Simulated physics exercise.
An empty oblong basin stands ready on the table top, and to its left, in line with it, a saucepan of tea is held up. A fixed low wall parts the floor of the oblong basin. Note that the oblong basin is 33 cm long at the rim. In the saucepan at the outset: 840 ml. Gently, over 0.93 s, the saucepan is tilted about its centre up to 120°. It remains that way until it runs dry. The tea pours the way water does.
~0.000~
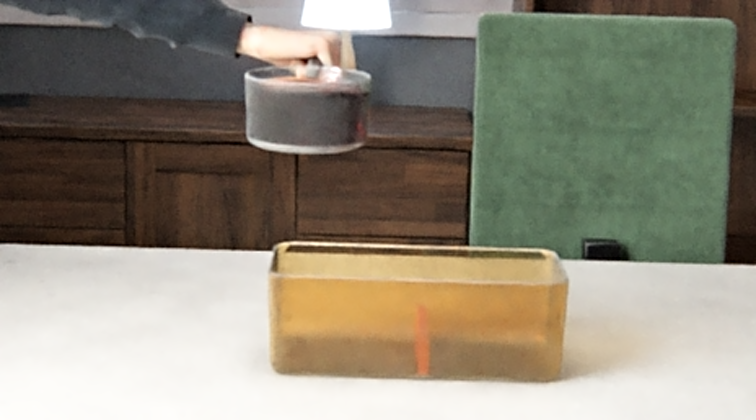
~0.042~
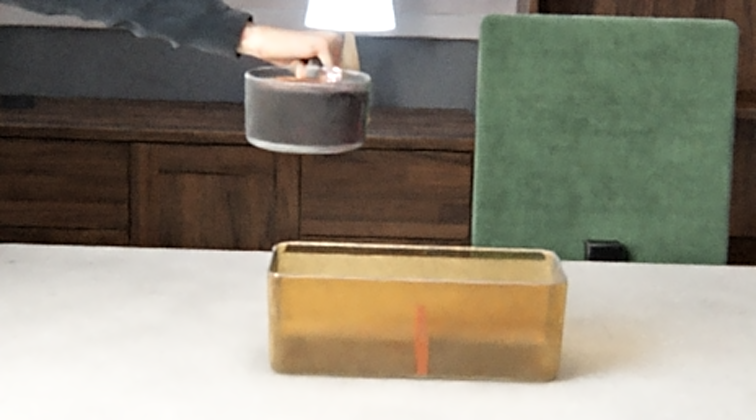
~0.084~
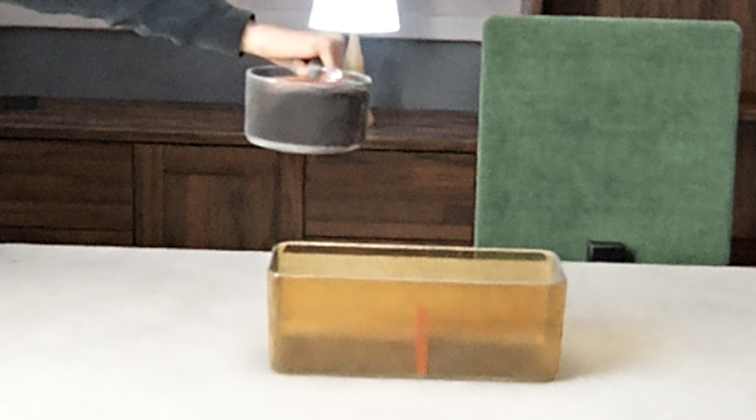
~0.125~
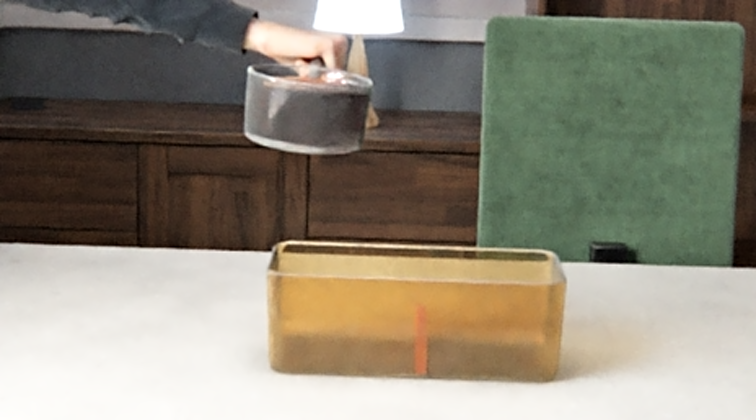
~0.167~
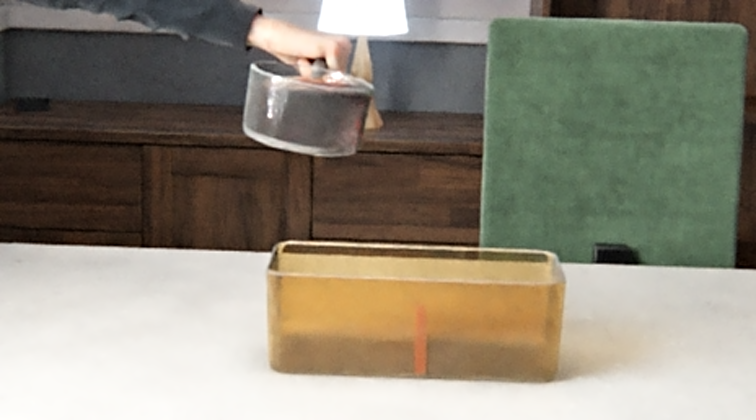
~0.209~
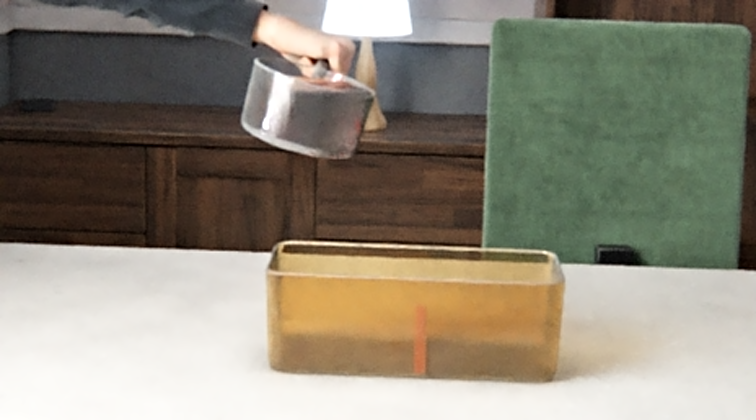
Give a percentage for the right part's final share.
My figure is 54 %.
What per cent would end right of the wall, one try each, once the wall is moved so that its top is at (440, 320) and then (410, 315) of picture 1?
It comes to 35 per cent, and then 65 per cent.
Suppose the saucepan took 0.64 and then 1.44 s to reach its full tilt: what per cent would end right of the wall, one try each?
About 40 %, then about 60 %.
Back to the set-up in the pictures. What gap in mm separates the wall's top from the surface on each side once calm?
Looks like roughly 26 mm on the left and roughly 18 mm on the right.
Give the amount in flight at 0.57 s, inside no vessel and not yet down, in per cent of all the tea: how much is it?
Some 44 per cent, I reckon.
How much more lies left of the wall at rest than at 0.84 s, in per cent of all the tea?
About 10 percent.
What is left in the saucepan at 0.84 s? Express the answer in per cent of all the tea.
About 4 percent.
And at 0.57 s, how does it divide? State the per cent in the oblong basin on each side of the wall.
Around 3 on the left and around 10 on the right.
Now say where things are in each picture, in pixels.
The first frame shows tilt 0°; pouring edge (370, 79); surface from (249, 84) to (367, 87); the oblong basin's rim runs from (272, 260) to (562, 268); the wall's top is at (423, 322).
The second frame shows tilt 1°; pouring edge (369, 80); surface from (249, 84) to (367, 87).
The third frame shows tilt 2°; pouring edge (370, 82); surface from (250, 83) to (368, 88).
The fourth frame shows tilt 5°; pouring edge (371, 85); surface from (251, 83) to (369, 89).
The fifth frame shows tilt 9°; pouring edge (372, 90); surface from (252, 82) to (370, 91).
The sixth frame shows tilt 14°; pouring edge (374, 95); surface from (253, 84) to (373, 91).
After 0.57 s the tilt is 82° and 43 per cent is still to pour, 3 is left of the wall and 10 right of it.
After 0.84 s the tilt is 117° and 4 per cent is still to pour, 34 is left of the wall and 54 right of it.
After 1.12 s the tilt is 120° and 0 per cent is still to pour, 44 is left of the wall and 54 right of it.
After 1.43 s the tilt is 120° and 0 per cent is still to pour, 44 is left of the wall and 54 right of it.
In the end 44 per cent lies left of the wall, 54 right of it and 1 outside.
